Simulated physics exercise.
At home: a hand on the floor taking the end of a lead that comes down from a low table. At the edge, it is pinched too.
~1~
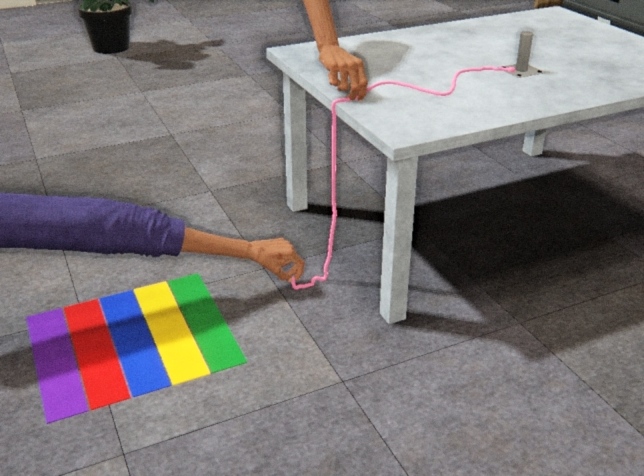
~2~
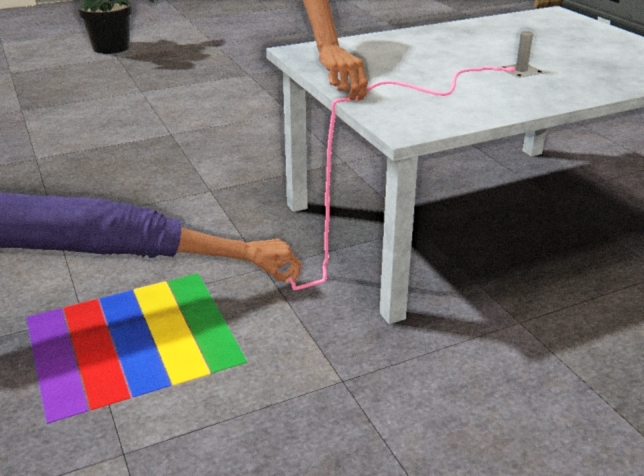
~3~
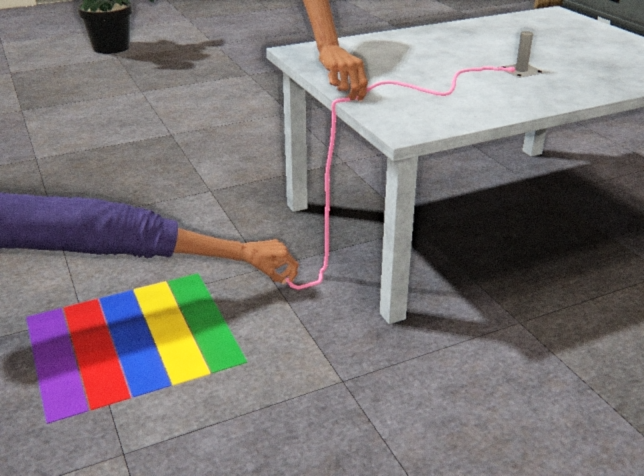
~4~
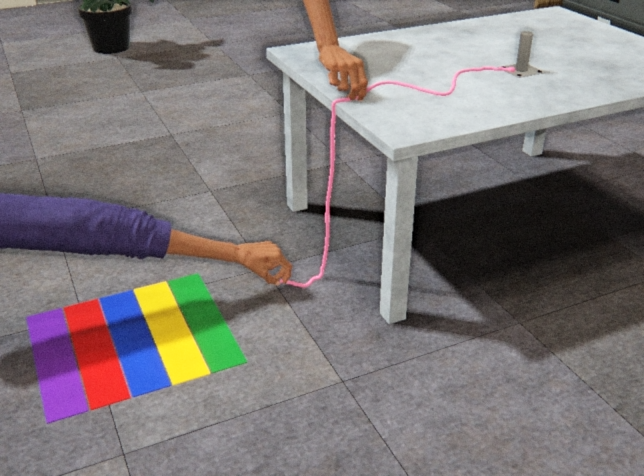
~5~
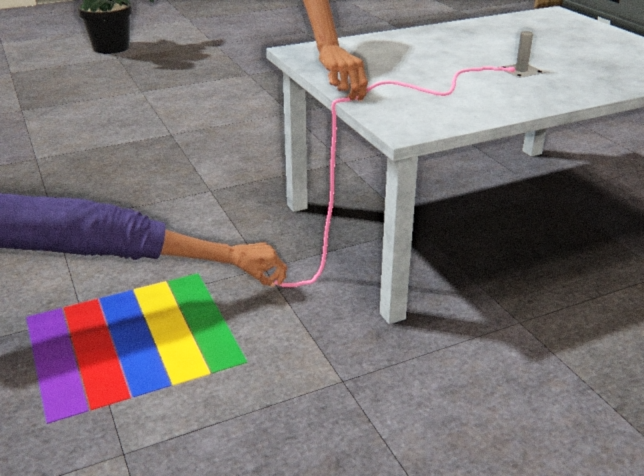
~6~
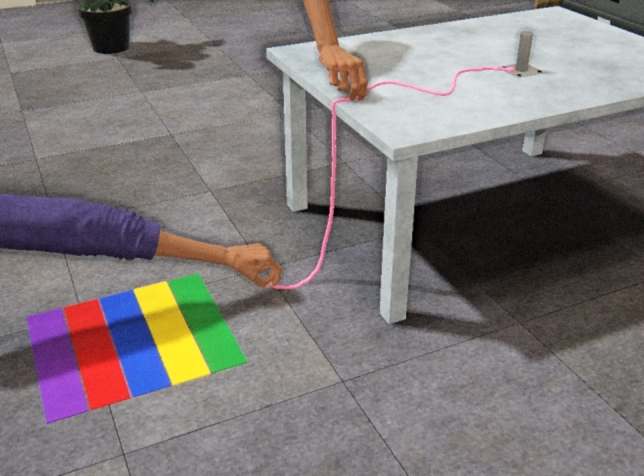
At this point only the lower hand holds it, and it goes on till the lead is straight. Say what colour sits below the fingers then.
It is red.
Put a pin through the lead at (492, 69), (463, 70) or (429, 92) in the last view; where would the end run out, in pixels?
Pixel spots, one per try: About (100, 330), (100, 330), (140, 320).
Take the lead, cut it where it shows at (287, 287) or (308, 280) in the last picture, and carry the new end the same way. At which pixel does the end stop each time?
First (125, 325), then (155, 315).
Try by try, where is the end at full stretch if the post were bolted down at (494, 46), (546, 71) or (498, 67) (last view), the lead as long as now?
Around (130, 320), then (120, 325), then (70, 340).
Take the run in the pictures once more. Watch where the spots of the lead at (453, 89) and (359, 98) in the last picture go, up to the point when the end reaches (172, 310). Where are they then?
The first sits at about (423, 89) and the second at about (325, 146).
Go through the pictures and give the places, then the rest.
In the first frame, end (293, 278); green (220, 349); yellow (183, 360); blue (145, 371); red (105, 383); purple (63, 395).
In the second frame, end (290, 279); lead through (481, 70) (451, 92) (381, 84) (334, 115) (327, 193) (327, 258).
In the third frame, end (287, 279).
In the fourth frame, end (281, 281); lead through (481, 70) (451, 92) (381, 84) (334, 115) (329, 192) (325, 258).
In the fifth frame, end (276, 282).
In the sixth frame, end (271, 284); lead through (481, 70) (451, 92) (381, 84) (334, 115) (333, 192) (322, 258).
A little later, end near (172, 310); over yellow.
Next, end near (120, 324); over blue.
When it is tight, end near (89, 332); over red. It halts on the red strip.
